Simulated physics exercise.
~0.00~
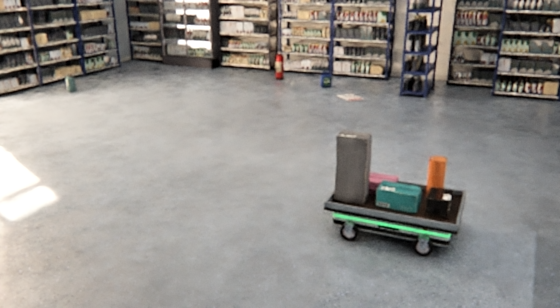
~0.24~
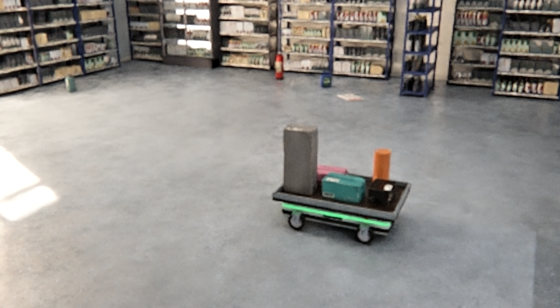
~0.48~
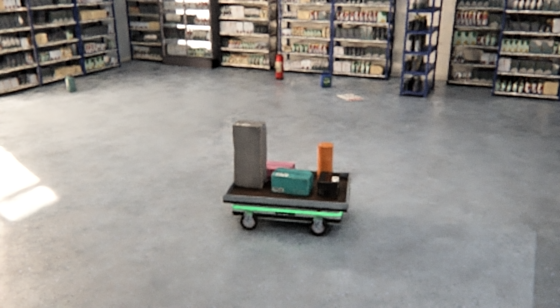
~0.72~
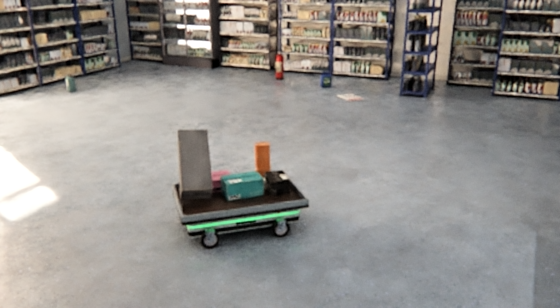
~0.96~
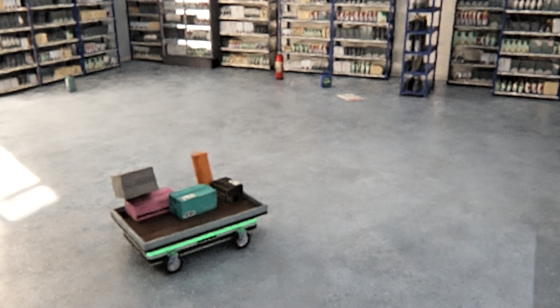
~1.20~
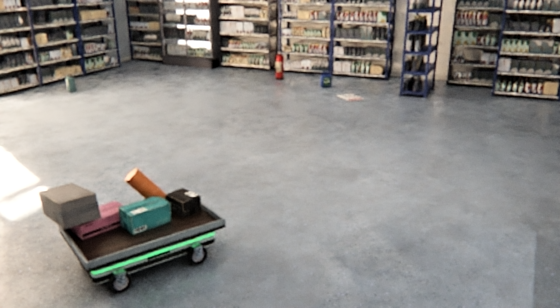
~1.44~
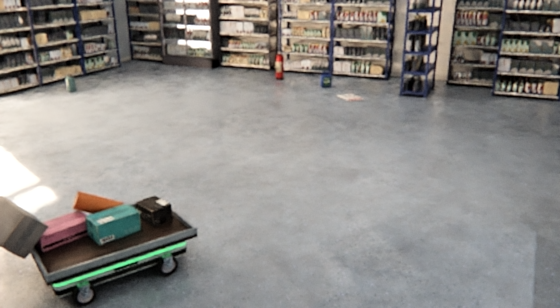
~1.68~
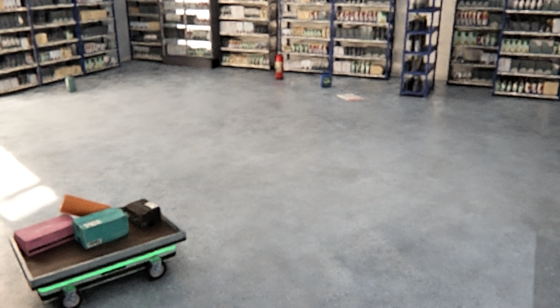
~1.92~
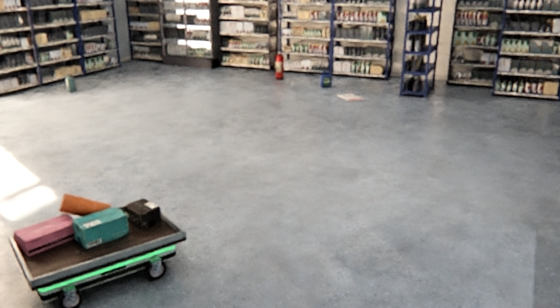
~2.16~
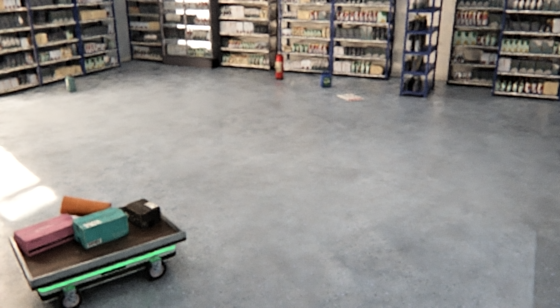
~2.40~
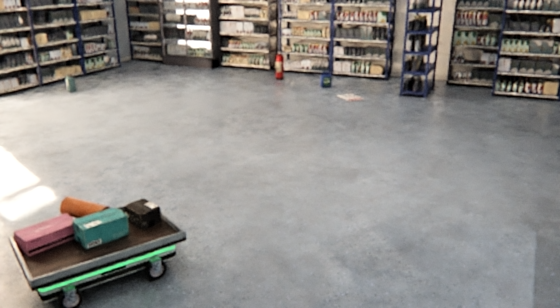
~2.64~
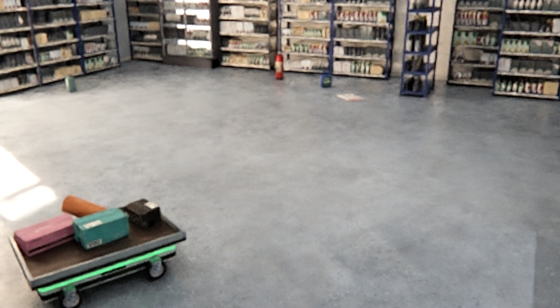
A robot cart carrying a tall grey box, an orange canister and three parcels rolled left across a store floor, turning as the box toppled and then dropped out of sight. The canister tipped over too, and the cart stopped with it lying beside the parcels.
